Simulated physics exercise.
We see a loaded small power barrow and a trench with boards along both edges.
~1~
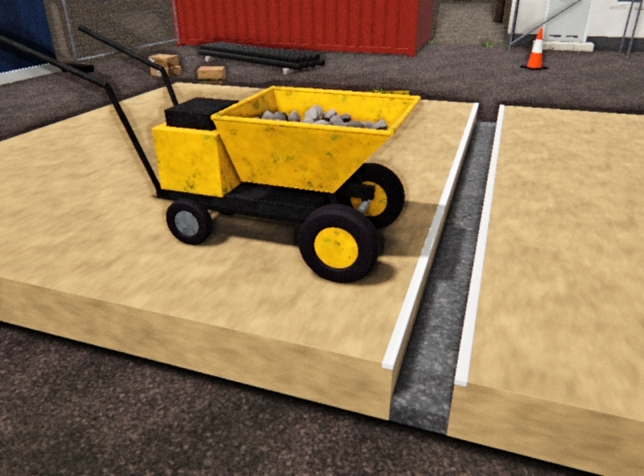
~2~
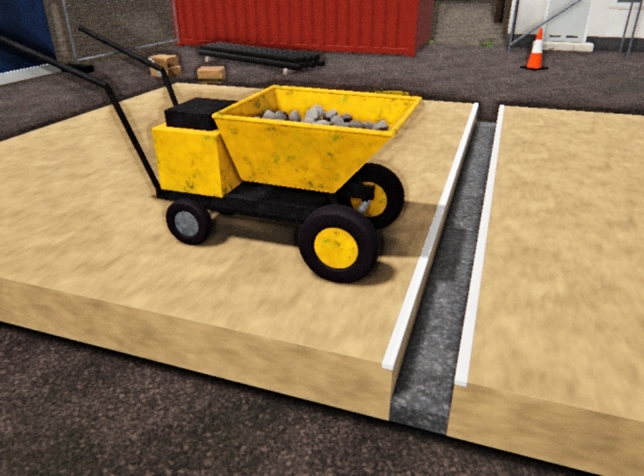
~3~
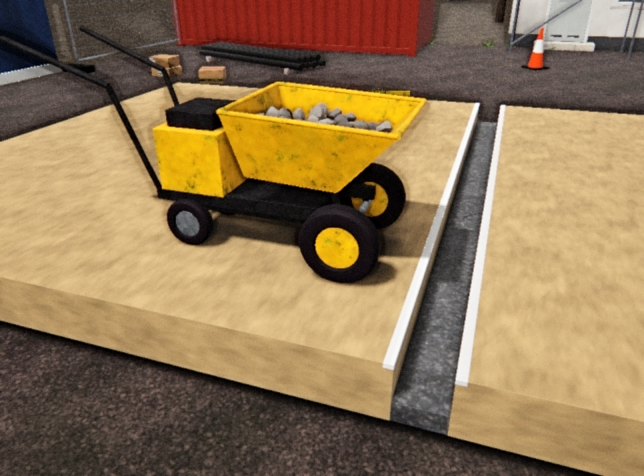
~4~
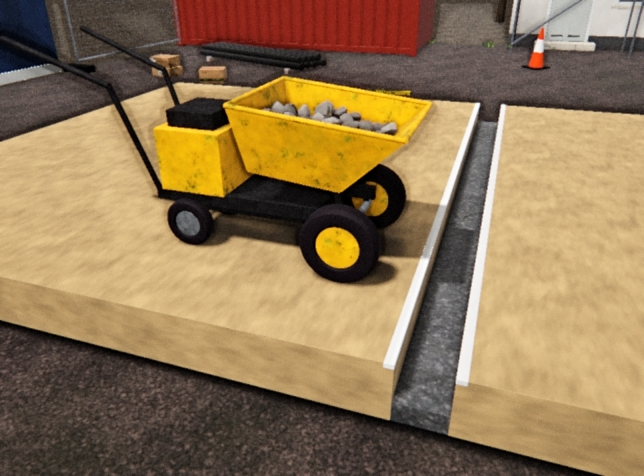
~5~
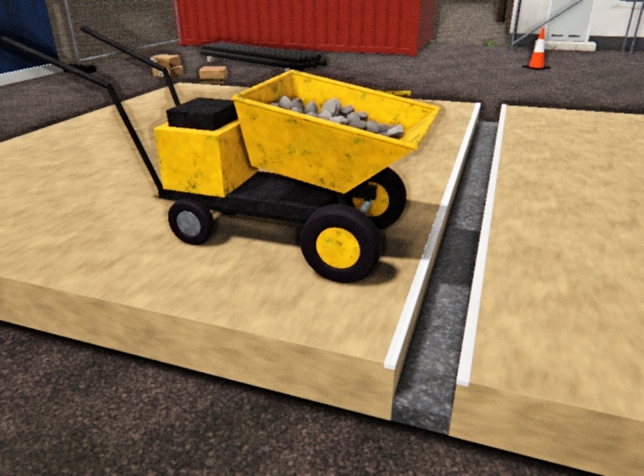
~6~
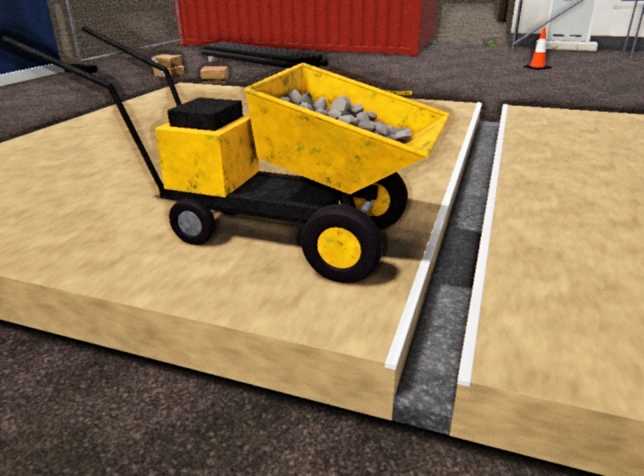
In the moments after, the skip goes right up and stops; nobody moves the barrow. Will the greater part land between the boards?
Between the edges lies only the smaller part of the load.
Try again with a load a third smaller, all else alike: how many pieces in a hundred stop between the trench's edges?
About 10 per cent.
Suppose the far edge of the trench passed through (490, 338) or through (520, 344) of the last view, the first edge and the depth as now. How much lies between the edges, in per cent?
First some 40, then 80 per cent.
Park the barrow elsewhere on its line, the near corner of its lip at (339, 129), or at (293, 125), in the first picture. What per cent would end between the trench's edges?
First some 90, then 60 per cent.
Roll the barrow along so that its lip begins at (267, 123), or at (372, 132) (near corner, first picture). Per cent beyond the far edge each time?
First some 0, then 60 per cent.
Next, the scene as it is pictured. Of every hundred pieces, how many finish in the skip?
Some 20 per cent.
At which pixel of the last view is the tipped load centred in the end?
Close to (528, 270).
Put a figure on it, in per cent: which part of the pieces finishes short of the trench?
Some 0 per cent.
Just after the last frame, skip tipped steeply; every one in the skip.
A moment on, skip tipped right over; almost all in the skip; about a tenth beyond it.
Further on, skip tipped right over; roughly a quarter in the skip; just a few in or heaped over the trench; roughly two thirds beyond it.
When it is over, skip tipped right over; roughly a quarter in the skip; just a few in or heaped over the trench; the larger part beyond it.
